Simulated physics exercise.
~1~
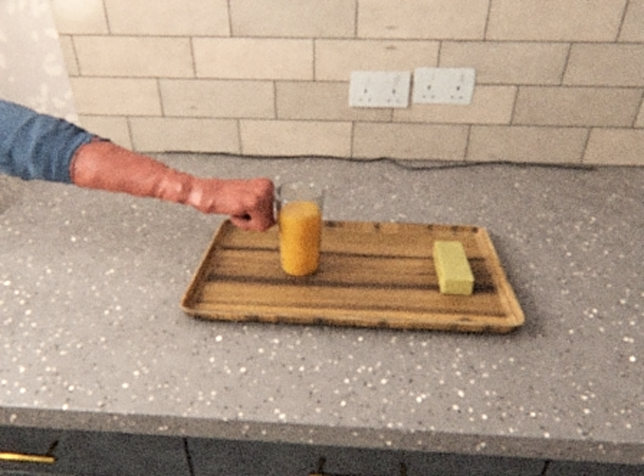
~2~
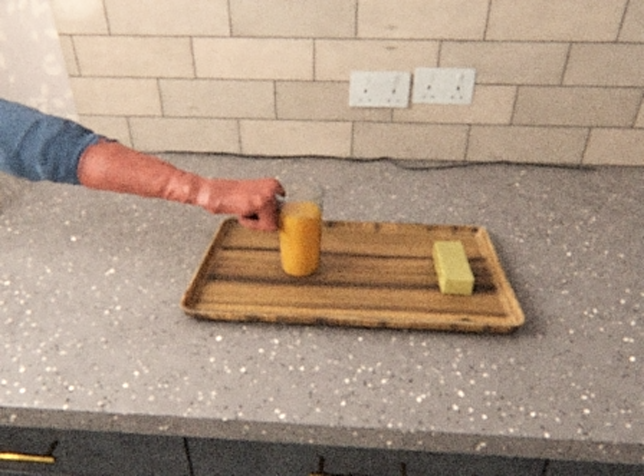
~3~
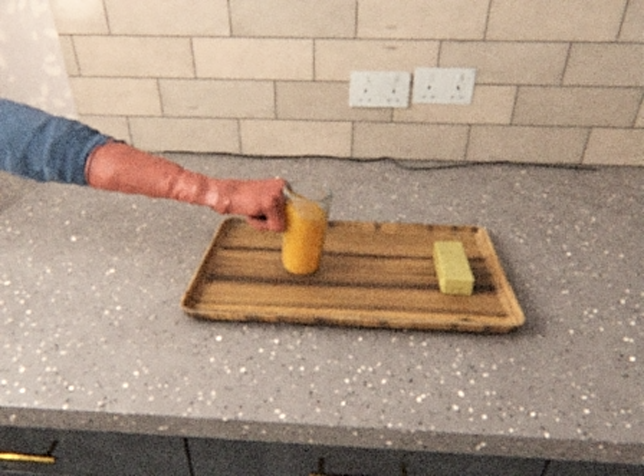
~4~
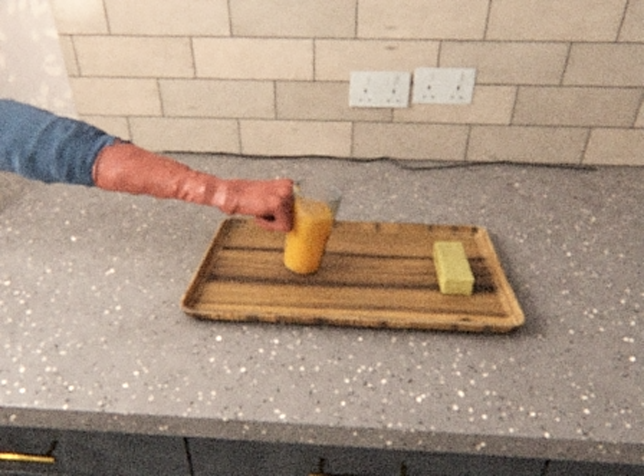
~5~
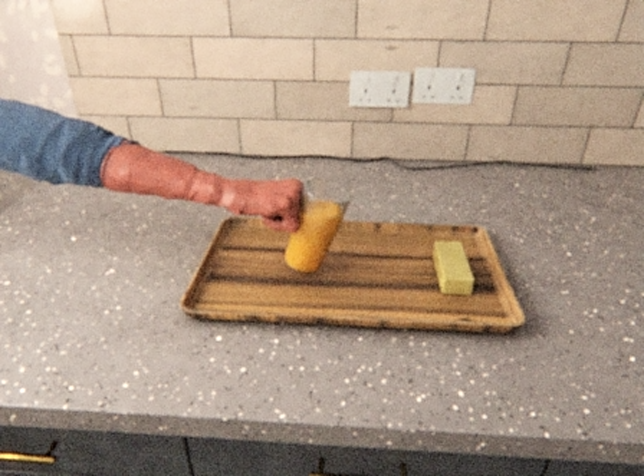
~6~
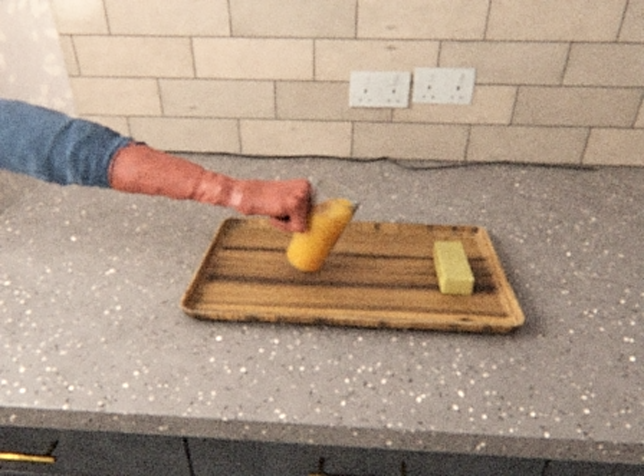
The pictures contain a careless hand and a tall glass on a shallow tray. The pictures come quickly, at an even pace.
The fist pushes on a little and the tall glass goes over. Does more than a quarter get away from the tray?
No, under a quarter gets away.
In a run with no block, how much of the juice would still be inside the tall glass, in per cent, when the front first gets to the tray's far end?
65 %.
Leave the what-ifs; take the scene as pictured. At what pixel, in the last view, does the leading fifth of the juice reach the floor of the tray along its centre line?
It lands around (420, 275).
A moment on, the tall glass is falling and 100 per cent is in the glass, 0 on the tray and 0 above or beyond its rim.
Next, the tall glass lies on its side and 77 per cent is in the glass, 16 on the tray and 7 above or beyond its rim.
Then the tall glass lies on its side and 47 per cent is in the glass, 31 on the tray and 21 above or beyond its rim.
Later the tall glass lies on its side and 26 per cent is in the glass, 60 on the tray and 14 above or beyond its rim.
Finally, 87 per cent is held by tray and glass, 13 is off the tray.
